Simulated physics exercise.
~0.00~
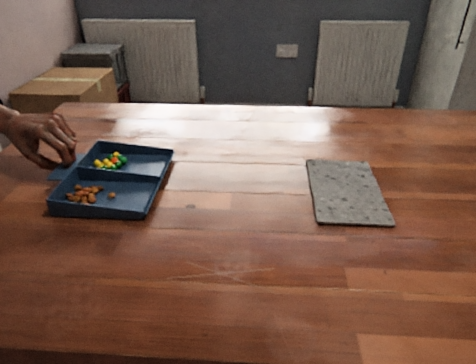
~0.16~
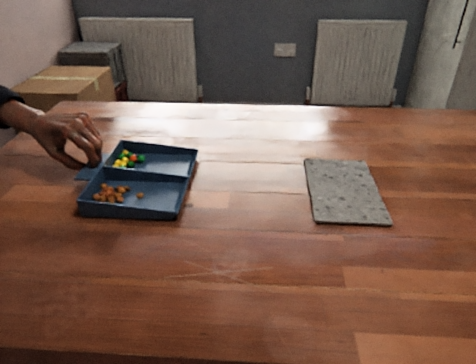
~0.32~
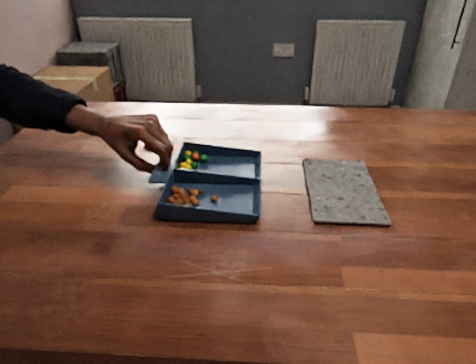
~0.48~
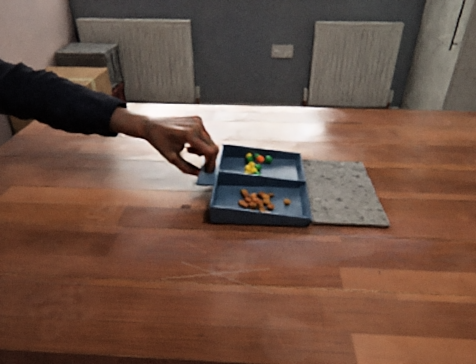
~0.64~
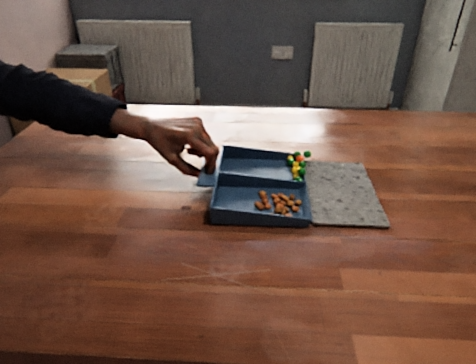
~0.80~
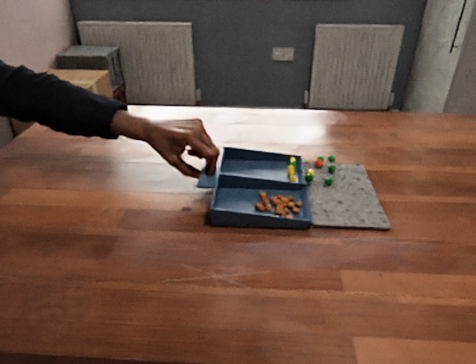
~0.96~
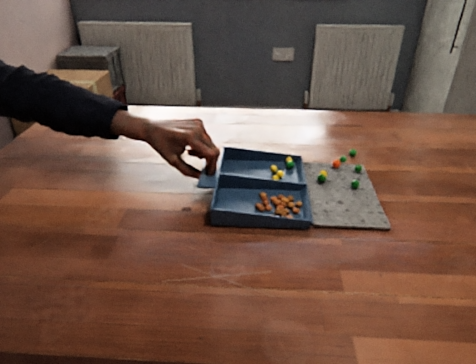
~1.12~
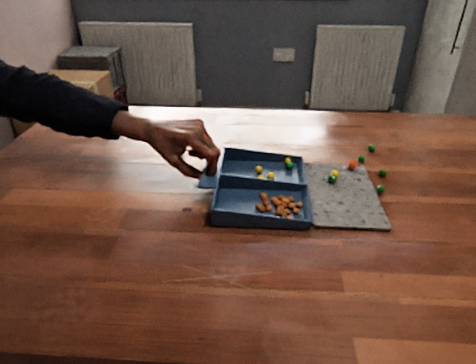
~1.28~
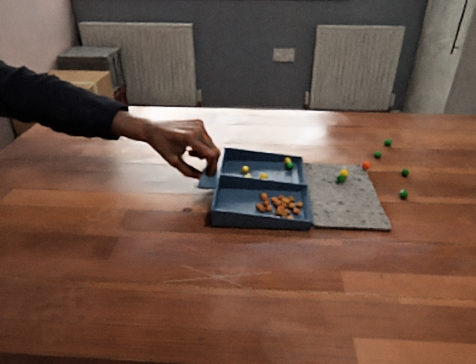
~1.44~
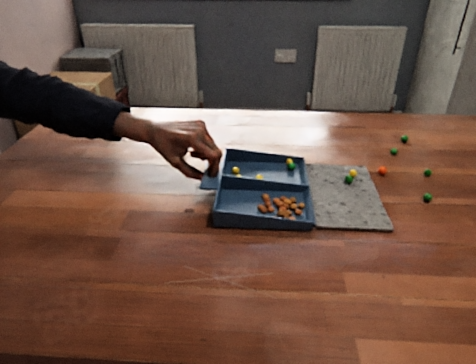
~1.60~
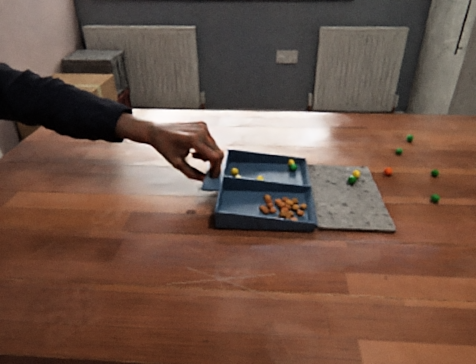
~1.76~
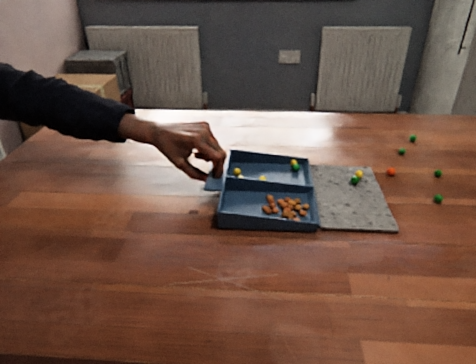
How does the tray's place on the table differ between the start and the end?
At the start the tray sat toward the left side of the table, well apart from the gray slab. By the end it was farther right, resting against the slab's left edge.
